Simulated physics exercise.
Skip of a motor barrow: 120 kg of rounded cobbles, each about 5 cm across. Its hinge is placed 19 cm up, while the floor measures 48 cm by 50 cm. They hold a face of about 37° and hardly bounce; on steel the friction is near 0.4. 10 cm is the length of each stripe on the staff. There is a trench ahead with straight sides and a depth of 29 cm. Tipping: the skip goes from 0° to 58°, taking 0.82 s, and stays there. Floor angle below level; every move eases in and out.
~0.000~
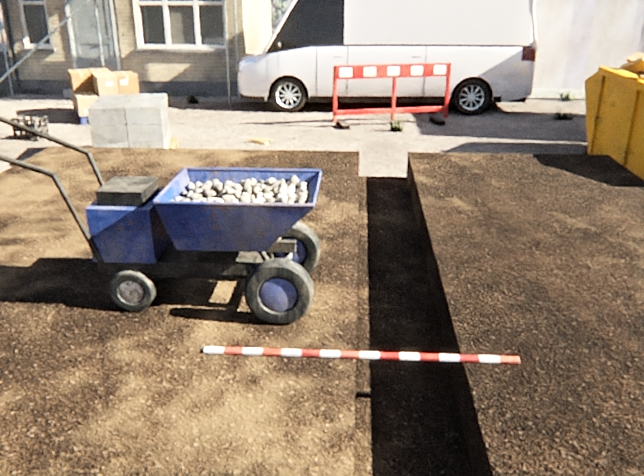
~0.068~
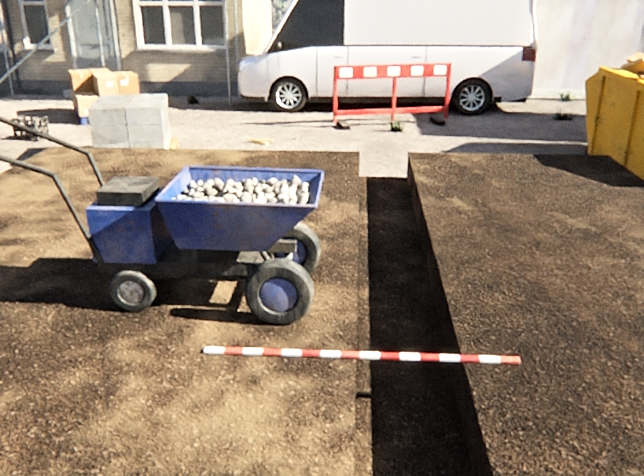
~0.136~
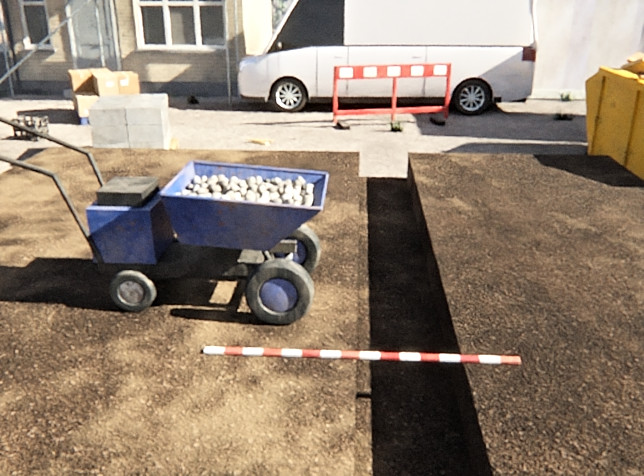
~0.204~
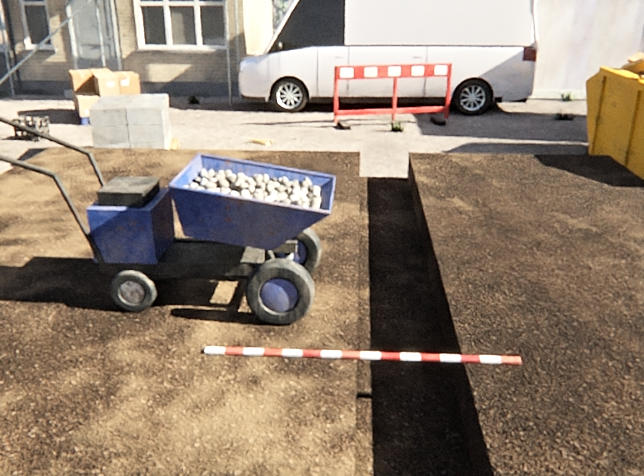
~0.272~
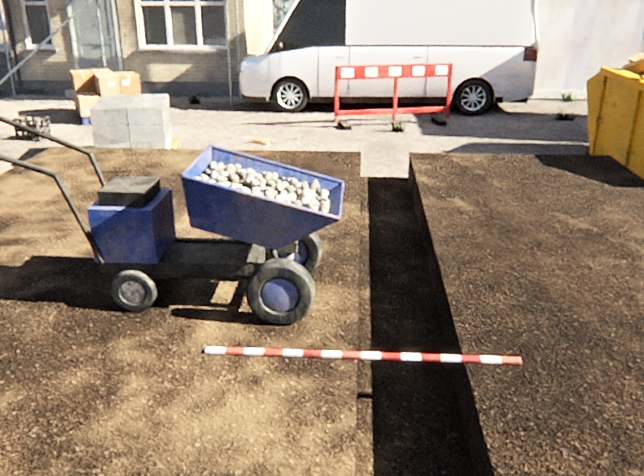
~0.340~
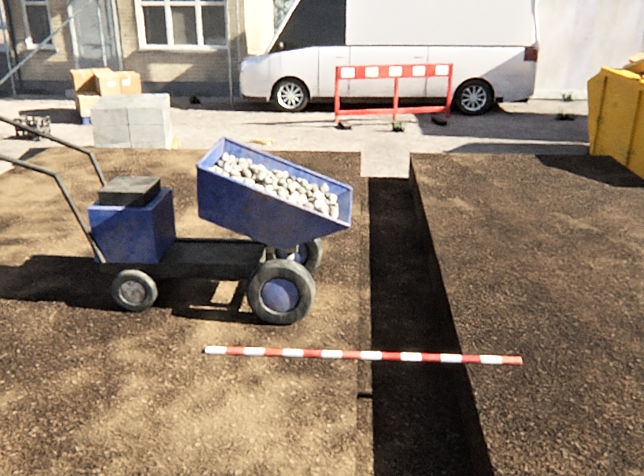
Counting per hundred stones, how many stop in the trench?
Some 88.
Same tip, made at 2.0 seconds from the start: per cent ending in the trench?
In that case some 90 per cent.
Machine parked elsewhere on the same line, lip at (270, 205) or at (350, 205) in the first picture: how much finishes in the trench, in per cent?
I'd say some 85 per cent and some 60 per cent.
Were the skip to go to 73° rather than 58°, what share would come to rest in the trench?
Near 95 per cent then.
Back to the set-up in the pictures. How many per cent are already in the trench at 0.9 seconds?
About 15 per cent by then.
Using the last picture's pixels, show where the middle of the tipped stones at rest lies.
Roughly (411, 337), I'd say.
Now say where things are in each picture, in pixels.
The skip is at 0°, its lip at (314, 206); the top of the load is at (248, 188), in the first picture.
Lip at (316, 207), floor tilted 1°, highest stones at (241, 188); the stones move at 0.2 m/s on average, in the second picture.
The skip is at 4°, its lip at (321, 209); the top of the load is at (228, 185); the stones move at 0.5 m/s on average, in the third picture.
Lip at (330, 213), floor tilted 9°, highest stones at (220, 179); the stones move at 0.7 m/s on average, in the fourth picture.
Lip at (340, 219), floor tilted 15°, highest stones at (224, 173); the stones move at 0.8 m/s on average, in the fifth picture.
The skip is at 22°, its lip at (350, 227); the top of the load is at (231, 164); the stones move at 0.9 m/s on average, in the sixth picture.
After 0.6 s the floor is at 49°; 100 % in the skip; the foremost stones are at (367, 244).
After 0.9 s the floor is at 58°; 85 % in the skip, 15 % in the trench; the foremost stones are at (426, 303).
After 1.3 s the floor is at 58°; 47 % in the skip, 49 % in the trench, 4 % past the trench; the foremost stones are at (495, 307).
After 3.2 s the floor is at 58°; 8 % in the skip, 88 % in the trench, 4 % past the trench; the foremost stones are at (544, 307).
